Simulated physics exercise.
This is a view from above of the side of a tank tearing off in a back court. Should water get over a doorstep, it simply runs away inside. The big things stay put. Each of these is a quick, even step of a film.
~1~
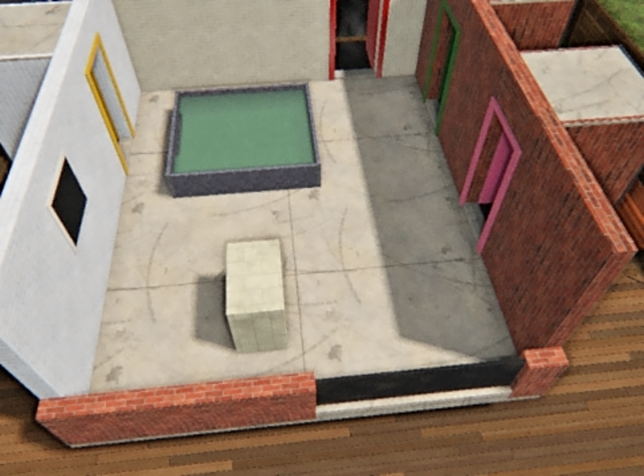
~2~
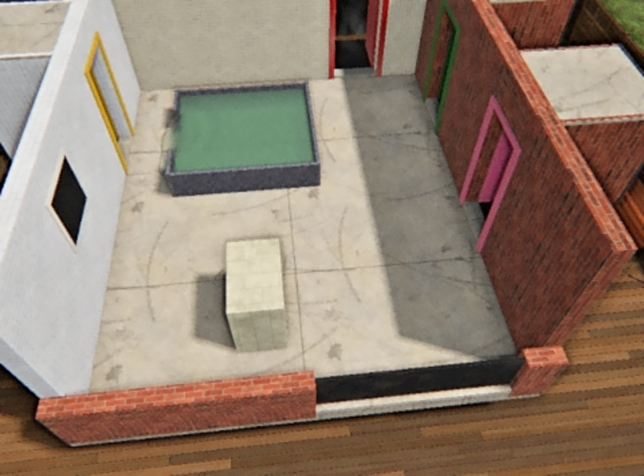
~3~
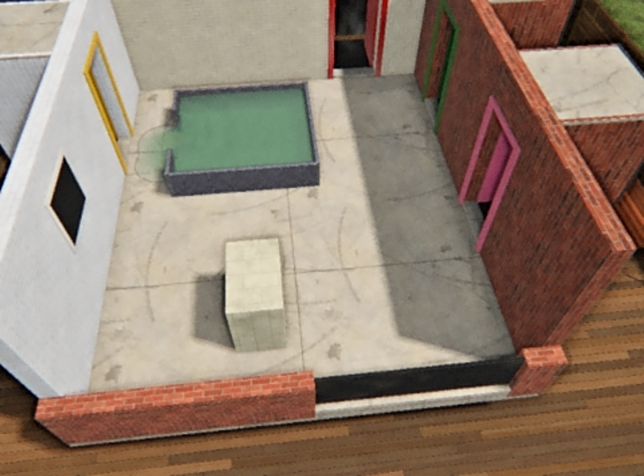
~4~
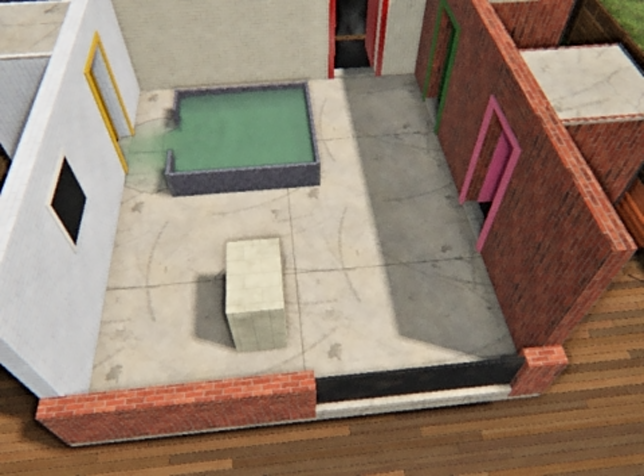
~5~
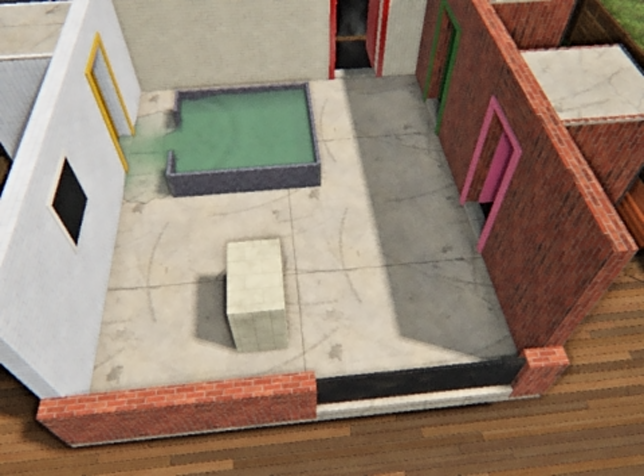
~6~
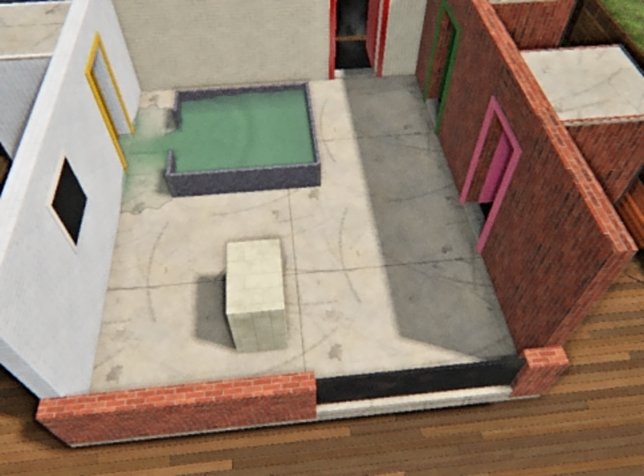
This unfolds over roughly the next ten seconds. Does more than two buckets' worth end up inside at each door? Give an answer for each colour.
Pink door: Two buckets at most; green door: Two buckets at most; red door: Two buckets at most; yellow door: Above two buckets.
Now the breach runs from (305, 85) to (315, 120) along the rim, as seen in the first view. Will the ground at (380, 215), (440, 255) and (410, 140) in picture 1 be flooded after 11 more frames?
Taken in turn they're unwetted, unwetted and swamped.
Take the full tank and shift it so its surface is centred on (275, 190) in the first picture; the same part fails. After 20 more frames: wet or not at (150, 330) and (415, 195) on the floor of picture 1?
Point 1: Soaked through; point 2: Not wet.
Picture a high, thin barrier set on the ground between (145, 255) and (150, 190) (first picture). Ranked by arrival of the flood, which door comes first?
I'd pick the yellow-painted one.
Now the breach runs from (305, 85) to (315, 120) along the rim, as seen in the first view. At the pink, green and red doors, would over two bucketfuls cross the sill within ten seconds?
Going through them: Pink door doesn't reach it, green door tops the limit, red door tops the limit.
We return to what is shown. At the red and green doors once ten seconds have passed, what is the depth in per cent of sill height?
Readings, in sequence: 50 percent and 40 percent.
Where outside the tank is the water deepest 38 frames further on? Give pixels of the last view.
Close to (130, 163), I'd say.
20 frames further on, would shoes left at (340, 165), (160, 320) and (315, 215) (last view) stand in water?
In turn, the points end up high and dry, soaked and high and dry.
A moment on, water covers 10 % of the floor; the pink door not reached, the green door not reached, the red door not reached, the yellow door far over two buckets in.
Next, water covers 15 % of the floor; the pink door not reached, the green door not reached, the red door not reached, the yellow door far over two buckets in.
Then, water covers 30 % of the floor; the pink door not reached, the green door not reached, the red door not reached, the yellow door far over two buckets in.
Later, water covers 45 % of the floor; the pink door not reached, the green door not reached, the red door wet at the sill, nothing in, the yellow door far over two buckets in.
In the end, water covers 65 % of the floor; the pink door wet at the sill, nothing in, the green door wet at the sill, nothing in, the red door wet at the sill, nothing in, the yellow door far over two buckets in.
